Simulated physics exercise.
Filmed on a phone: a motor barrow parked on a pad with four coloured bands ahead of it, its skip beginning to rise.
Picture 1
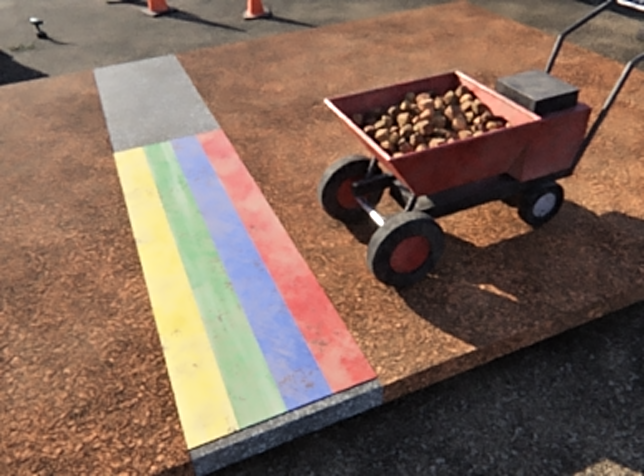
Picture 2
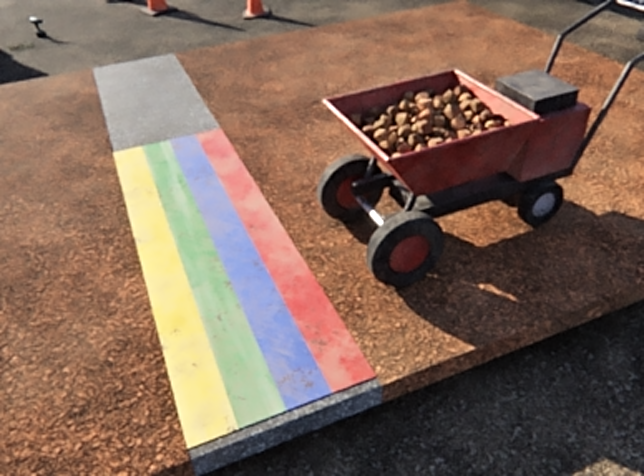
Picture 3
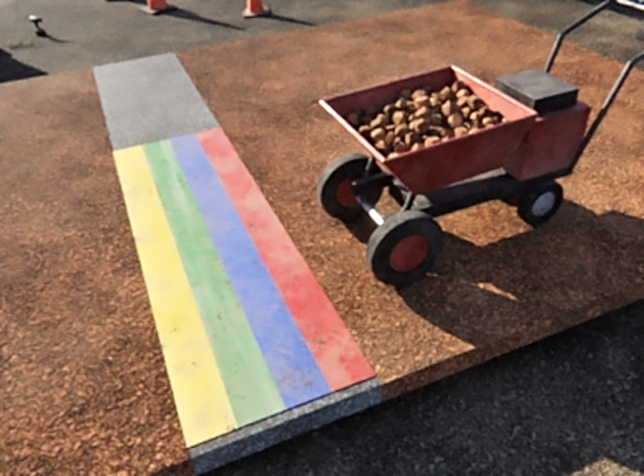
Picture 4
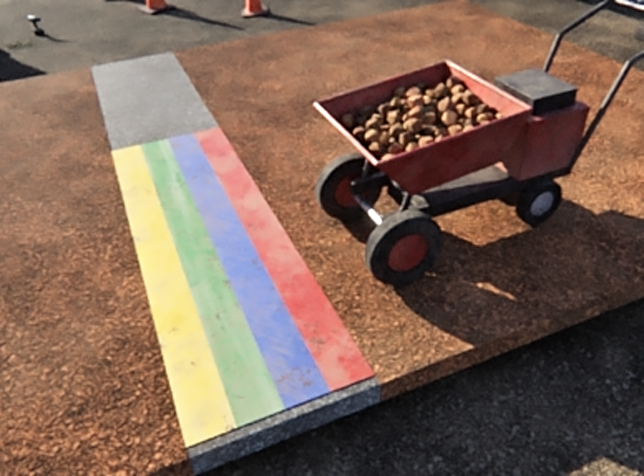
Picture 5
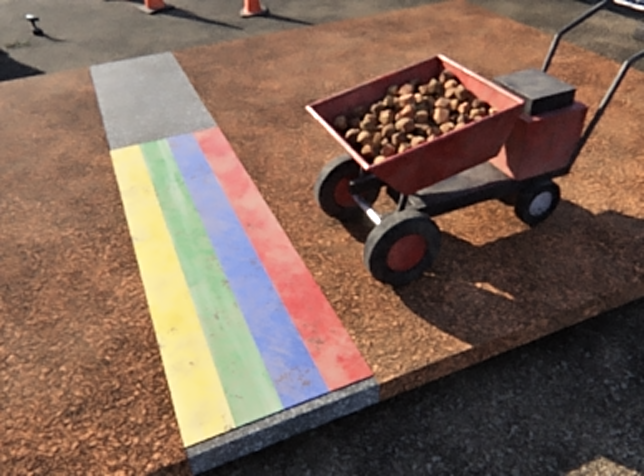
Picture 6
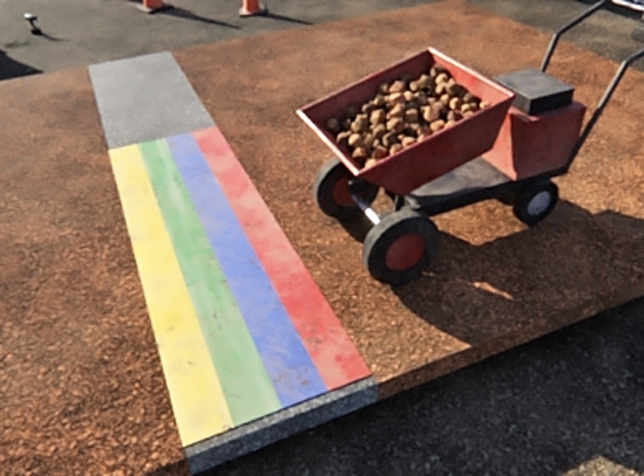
A red motor barrow with black wheels, its skip heaped with brown clods, stands on a rusty-brown pad outdoors in sunlight, seen from above at an angle. To its left lies a panel of yellow, green, blue and red bands with a grey section beyond, and orange cones stand behind. The skip, level at first, slowly tilts slightly toward the bands, the wheels staying put, while the view drifts very slightly.
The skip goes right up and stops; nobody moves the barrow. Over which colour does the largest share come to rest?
Most covered: The blue band.
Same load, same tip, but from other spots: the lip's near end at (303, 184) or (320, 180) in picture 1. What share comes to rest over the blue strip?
Near 0 % and 0 %.
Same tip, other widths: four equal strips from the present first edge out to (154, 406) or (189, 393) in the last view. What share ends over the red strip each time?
The first gives 20 %, the second 10 %.
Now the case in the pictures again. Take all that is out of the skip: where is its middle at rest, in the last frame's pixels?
Around (225, 286).
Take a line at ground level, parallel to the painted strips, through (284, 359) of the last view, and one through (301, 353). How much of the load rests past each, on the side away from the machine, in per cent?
Near 70 % and 80 %.
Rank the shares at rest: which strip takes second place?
Second comes that green strip.
Soon after the last picture, skip tipped steeply; all in the skip.
A little later, skip tipped right over; most in the skip; a stray few over the red strip; a small part over the blue strip; a stray few over the green strip; a stray few falling.
Later still, skip tipped right over; a small part in the skip; a small part over the red strip; about a third over the blue strip; about a quarter over the green strip; a small part over the yellow strip; a small part off the paint.
By the end, skip tipped right over; a small part over the red strip; about a third over the blue strip; about a quarter over the green strip; about a quarter over the yellow strip; a small part off the paint.
